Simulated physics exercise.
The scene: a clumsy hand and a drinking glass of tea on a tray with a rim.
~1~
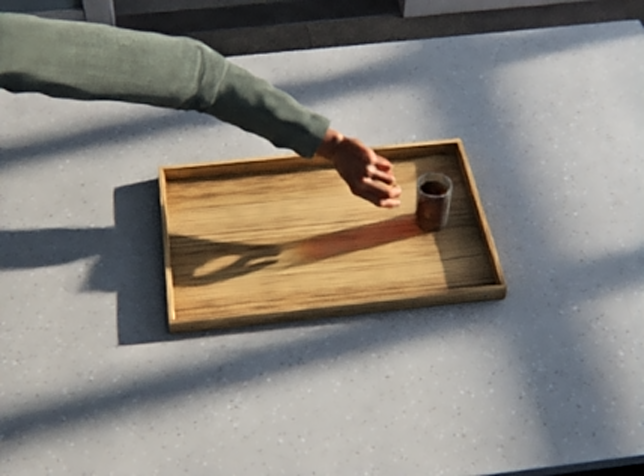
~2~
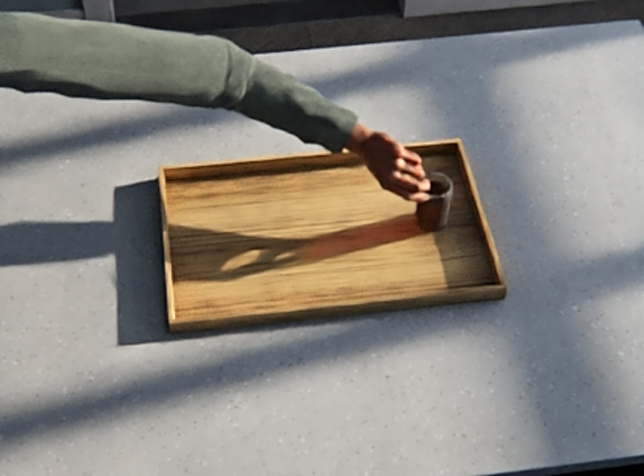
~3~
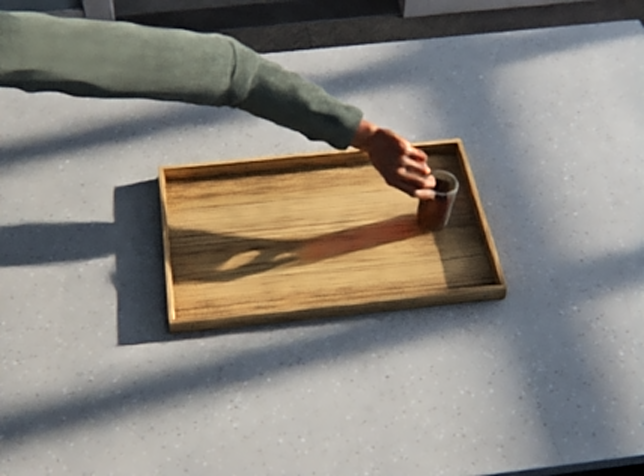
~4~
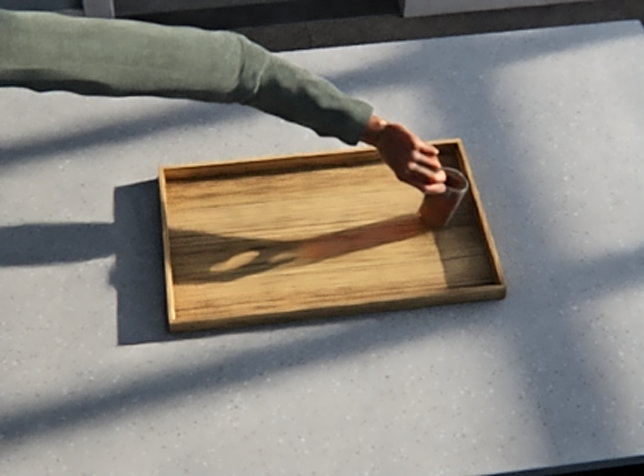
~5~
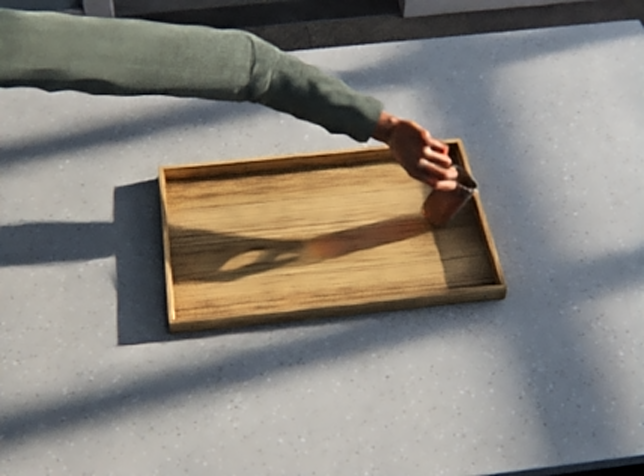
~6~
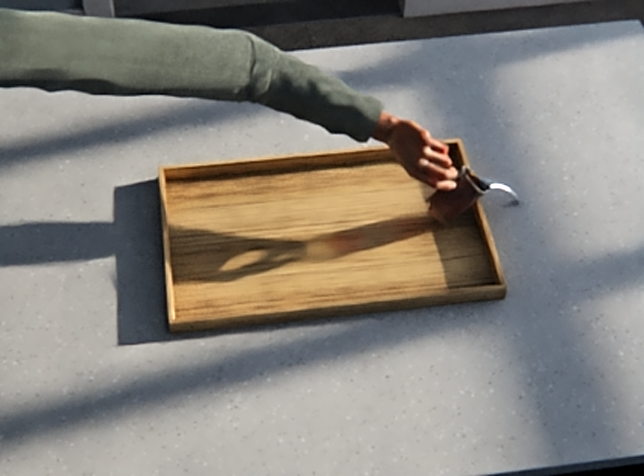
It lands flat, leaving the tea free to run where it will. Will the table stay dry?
No, sure enough, the spill will come off the tray.
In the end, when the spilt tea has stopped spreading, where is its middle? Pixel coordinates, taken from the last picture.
Close to (622, 179).
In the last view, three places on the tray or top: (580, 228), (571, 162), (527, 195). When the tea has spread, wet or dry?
One: Soaked. Two: Wet. Three: In the puddle.
Shortly, the drinking glass lies across the rim; the puddle covers about as much as a plate; it has landed past the rim.
Then, the puddle covers about as much as a tray; it has landed past the rim.
At the finish, the puddle covers about as much as a tray; it has landed past the rim.
